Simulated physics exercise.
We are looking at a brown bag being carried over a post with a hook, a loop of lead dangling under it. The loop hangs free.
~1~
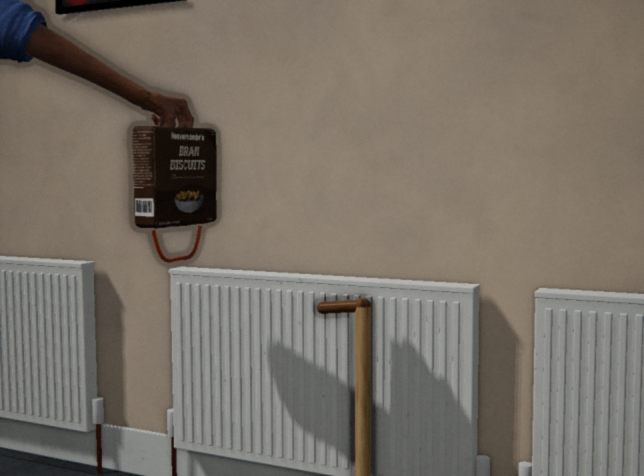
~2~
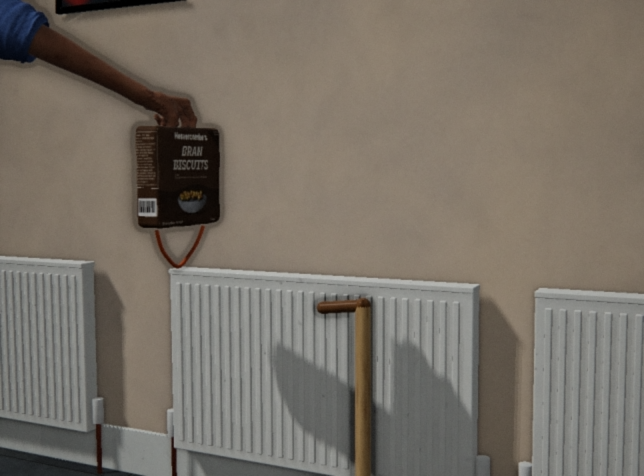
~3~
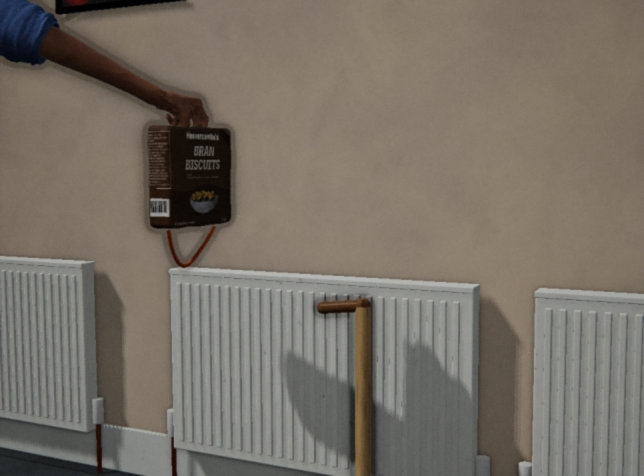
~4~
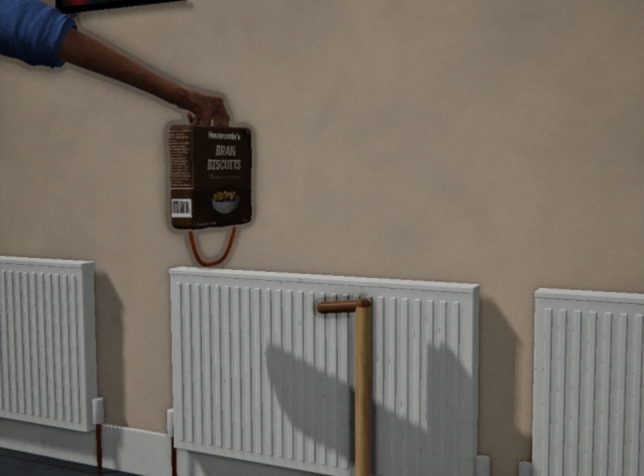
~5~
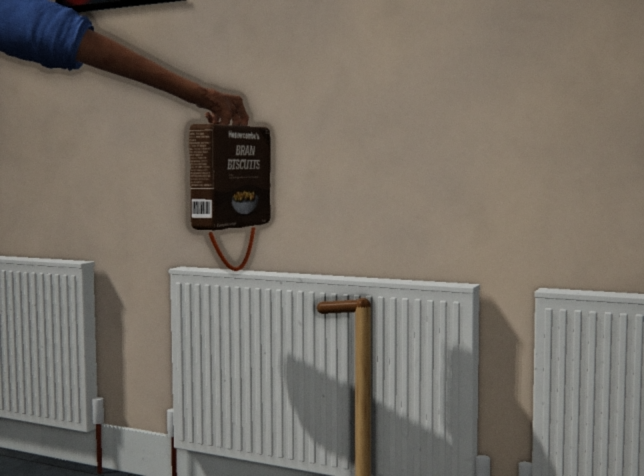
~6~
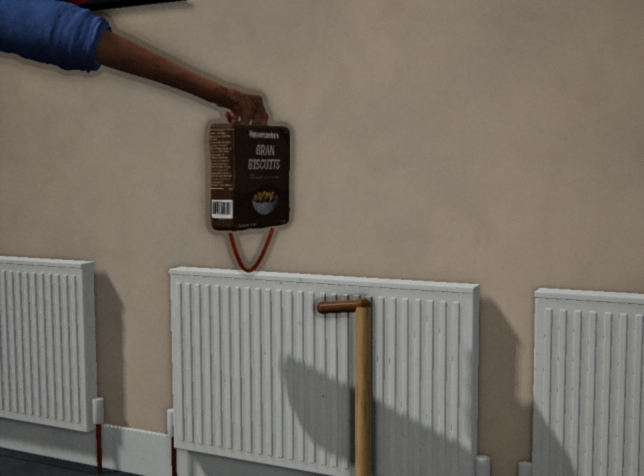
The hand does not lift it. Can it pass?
The brown bag goes by freely.
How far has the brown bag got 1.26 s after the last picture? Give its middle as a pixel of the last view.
Close to (455, 177).
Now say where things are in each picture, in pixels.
In the first frame, brown bag (177, 177); hook tip (323, 308).
In the second frame, brown bag (180, 177); bottom of the loop (180, 266).
In the third frame, brown bag (191, 177).
In the fourth frame, brown bag (213, 177); bottom of the loop (214, 264).
In the fifth frame, brown bag (232, 177).
In the sixth frame, brown bag (252, 177); bottom of the loop (251, 270); hook tip (323, 308); hook points towards it, loop hangs above the hook.
Then, 0.56 s after the last picture, bag over the post near (336, 177).
Then, 1.26 s after the last picture, bag past the post near (454, 177).
At rest, bag past the post near (533, 177). The brown bag comes away clean.
